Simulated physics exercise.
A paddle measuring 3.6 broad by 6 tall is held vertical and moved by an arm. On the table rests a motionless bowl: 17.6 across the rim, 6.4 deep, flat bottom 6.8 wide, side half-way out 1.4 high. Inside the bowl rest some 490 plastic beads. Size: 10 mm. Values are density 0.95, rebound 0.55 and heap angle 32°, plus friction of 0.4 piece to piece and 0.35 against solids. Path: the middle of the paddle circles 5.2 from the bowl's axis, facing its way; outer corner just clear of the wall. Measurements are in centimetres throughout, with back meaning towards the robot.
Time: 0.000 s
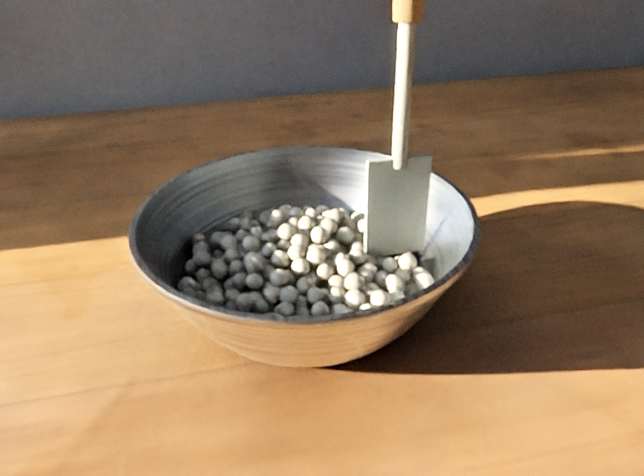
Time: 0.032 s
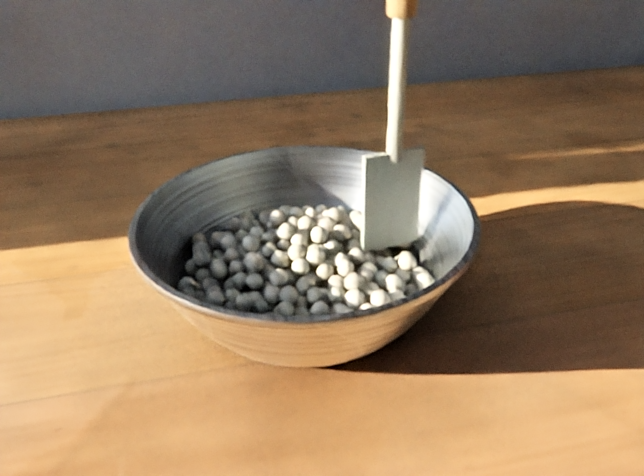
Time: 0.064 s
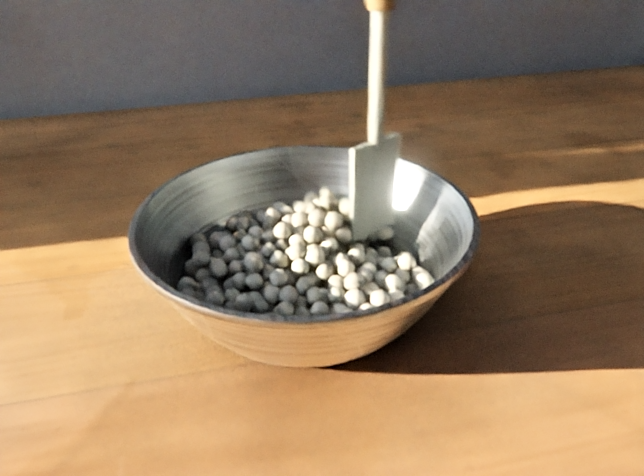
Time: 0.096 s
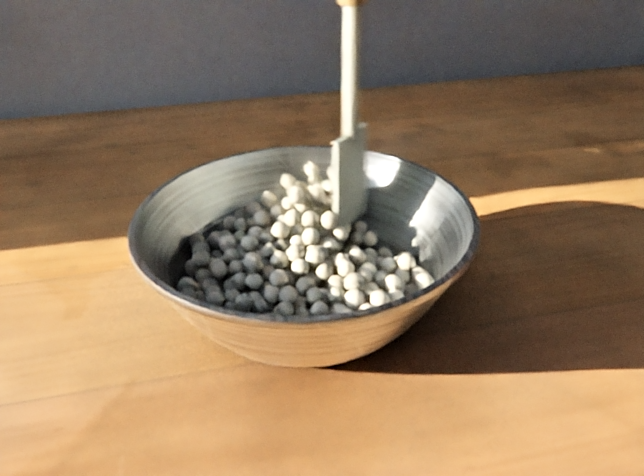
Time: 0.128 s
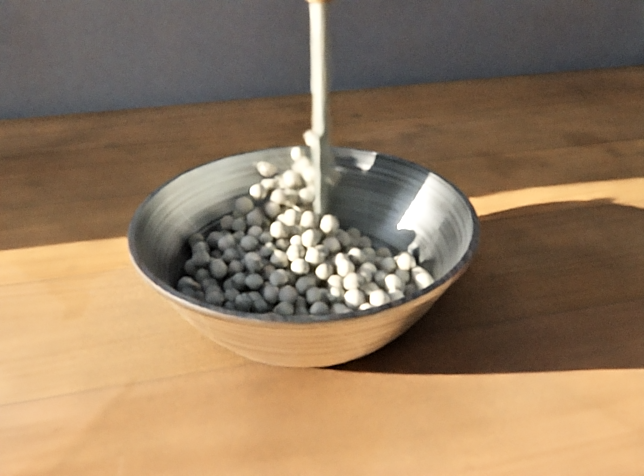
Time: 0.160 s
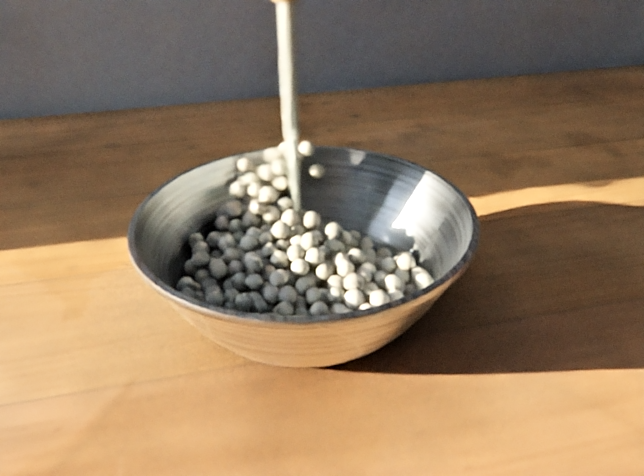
A bowl of pale beads sits still while an upright paddle sweeps leftward, heaping beads up.
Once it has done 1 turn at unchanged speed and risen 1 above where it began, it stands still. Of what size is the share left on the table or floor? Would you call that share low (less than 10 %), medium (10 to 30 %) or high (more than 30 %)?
I would call it low.
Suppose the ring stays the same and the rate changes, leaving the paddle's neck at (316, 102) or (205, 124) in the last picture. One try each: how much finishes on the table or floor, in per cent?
First try: Around 5 %; second try: Around 15 %.
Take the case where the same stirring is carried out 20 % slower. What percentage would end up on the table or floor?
That would be some 5 percent.
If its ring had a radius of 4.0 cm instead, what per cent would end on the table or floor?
Around 10 in a hundred.
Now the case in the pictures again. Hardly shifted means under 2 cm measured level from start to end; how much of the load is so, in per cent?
75 %.
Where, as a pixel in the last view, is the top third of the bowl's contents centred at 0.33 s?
Near (265, 281).
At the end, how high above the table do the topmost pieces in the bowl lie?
5.0 cm, give or take.
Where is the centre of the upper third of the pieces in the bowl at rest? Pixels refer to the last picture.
The centre is near pixel (314, 260).
After 0.33 s, 190° round, highest piece 8 above the table; 484 in the bowl, 1 on the table or floor, 4 in flight or on the tool.
After 0.50 s, 295° round, highest piece 8 above the table; 473 in the bowl, 13 on the table or floor, 3 in flight or on the tool.
After 0.79 s, 0° round, highest piece 5 above the table; 468 in the bowl, 21 on the table or floor.
After 1.49 s, 0° round, highest piece 5 above the table; 468 in the bowl, 21 on the table or floor.
In the end, 468 in the bowl, 21 on the table or floor. That is 4 % on the table or floor.
